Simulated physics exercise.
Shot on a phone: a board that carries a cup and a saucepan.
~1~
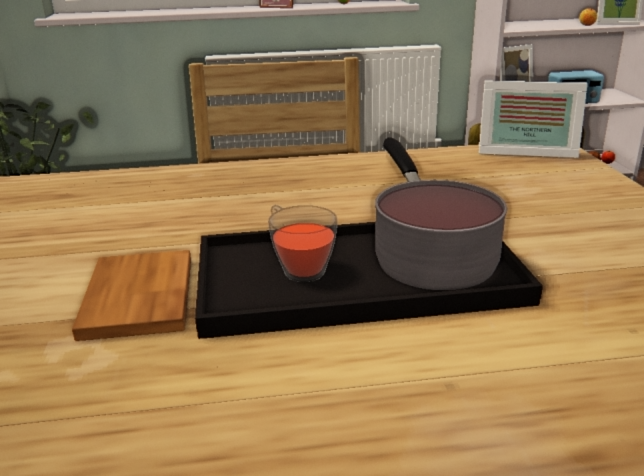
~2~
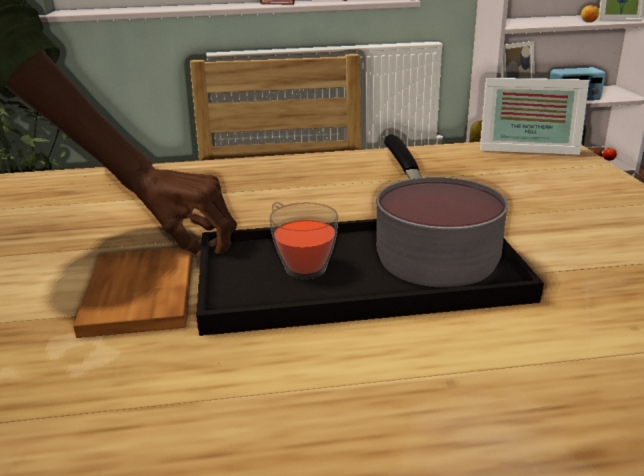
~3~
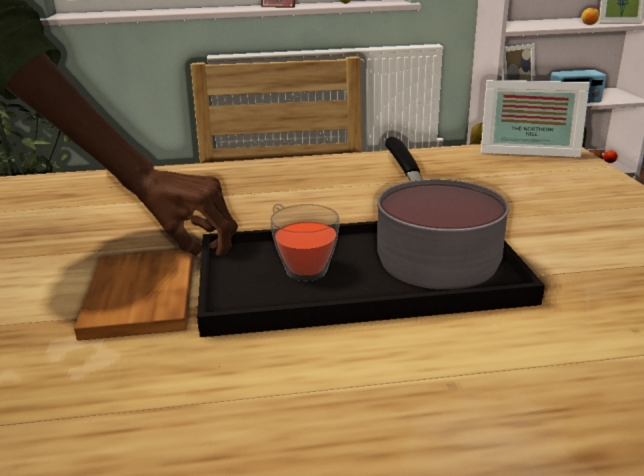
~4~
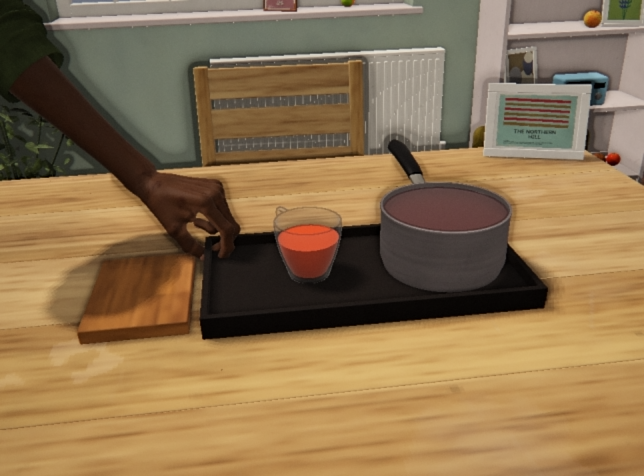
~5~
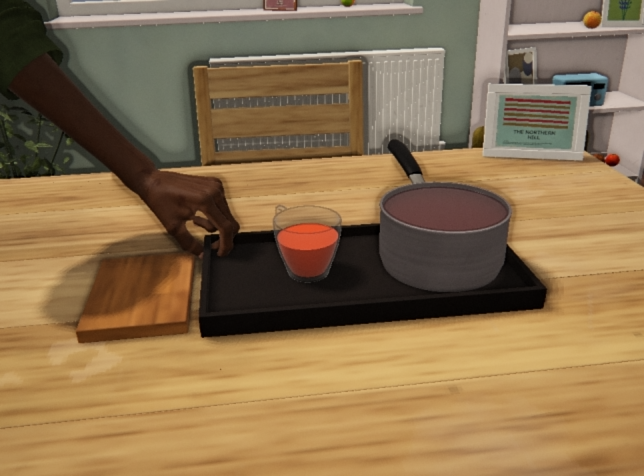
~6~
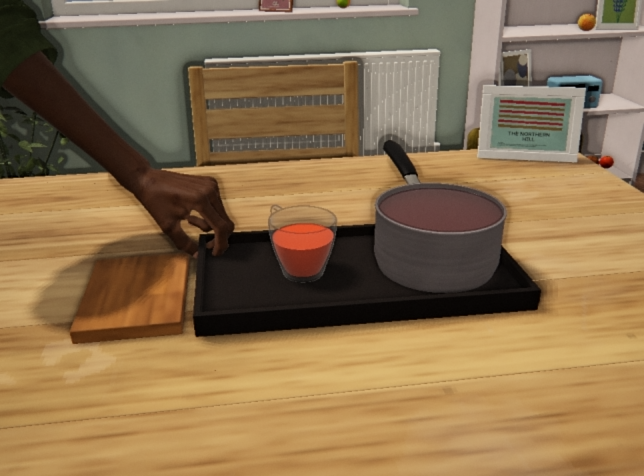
On a wooden table, a black tray held a glass cup of red liquid and a nearly full saucepan; a hand reached in from the left and gripped the tray's end, which barely moved.
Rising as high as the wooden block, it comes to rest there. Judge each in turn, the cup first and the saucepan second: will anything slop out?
One by one: Cup: Does not brim over. Saucepan: Does not brim over.
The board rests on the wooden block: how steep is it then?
About 3°.
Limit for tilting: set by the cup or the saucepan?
The right-hand one.
Soon after, the board slopes by about 2°; cup, nothing has left it; saucepan, nothing has left it.
Later, the board slopes by about 4°; cup, nothing has left it; saucepan, nothing has left it.
In the end, the board slopes by about 3°, resting on the wooden block; cup, nothing has left it; saucepan, nothing has left it.
